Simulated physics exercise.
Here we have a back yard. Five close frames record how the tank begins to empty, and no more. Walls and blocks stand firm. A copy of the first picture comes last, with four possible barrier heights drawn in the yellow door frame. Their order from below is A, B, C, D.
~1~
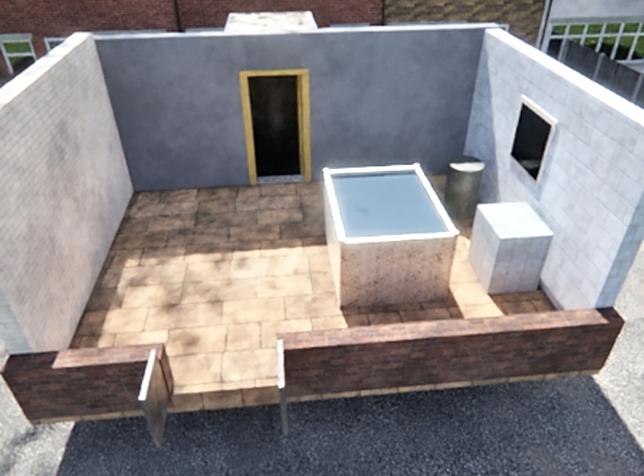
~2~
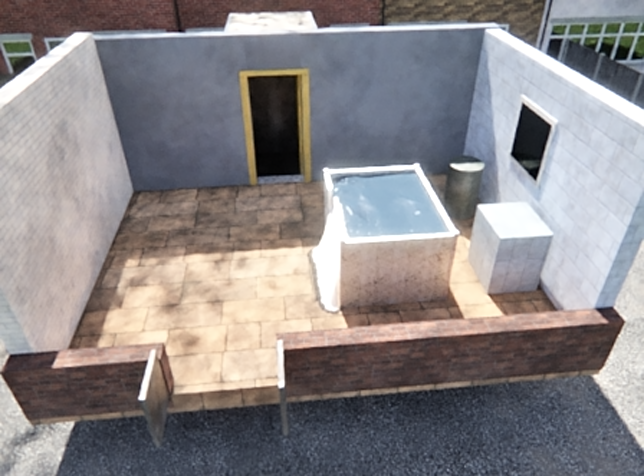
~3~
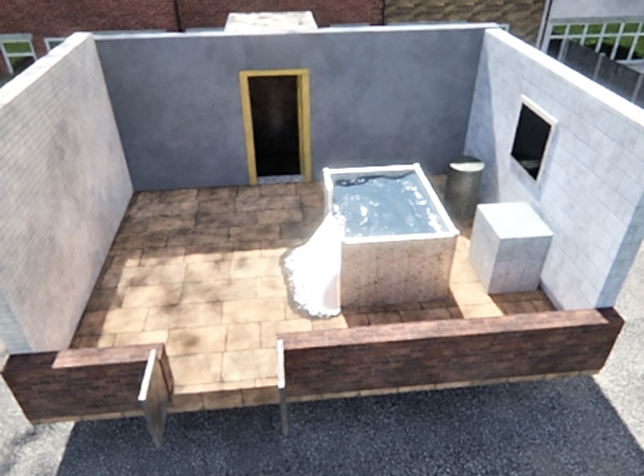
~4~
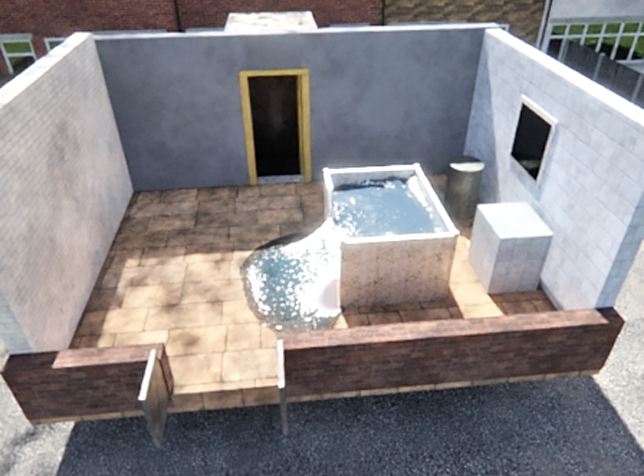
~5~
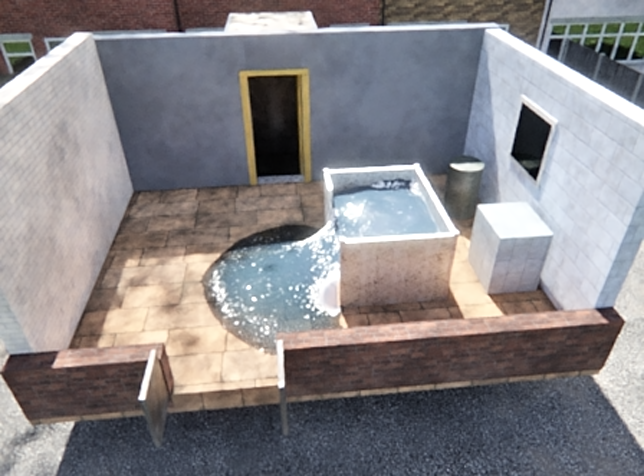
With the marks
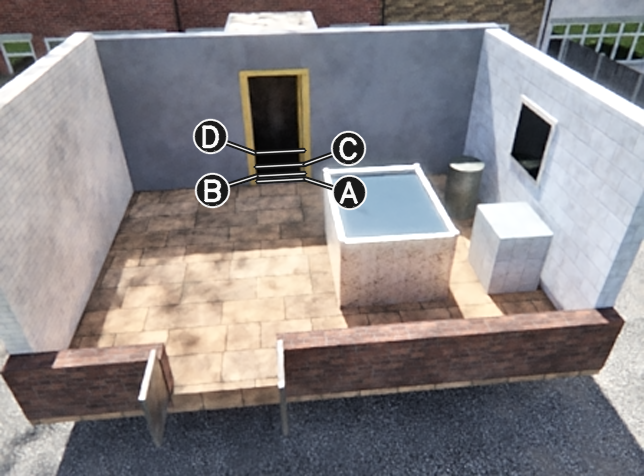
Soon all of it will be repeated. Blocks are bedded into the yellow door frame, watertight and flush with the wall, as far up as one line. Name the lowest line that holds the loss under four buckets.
Line A.
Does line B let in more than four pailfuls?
No, not at all.
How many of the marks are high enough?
All four.
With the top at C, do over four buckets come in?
No, not at all.
On the marked copy, A at (281, 180); B at (280, 174); C at (280, 165); D at (279, 151); from the bottom up A, B, C, D.
If A is chosen, a splash gets over, under a bucket.
If B is chosen, nothing gets over.
If C is chosen, nothing gets over.
If D is chosen, nothing gets over.
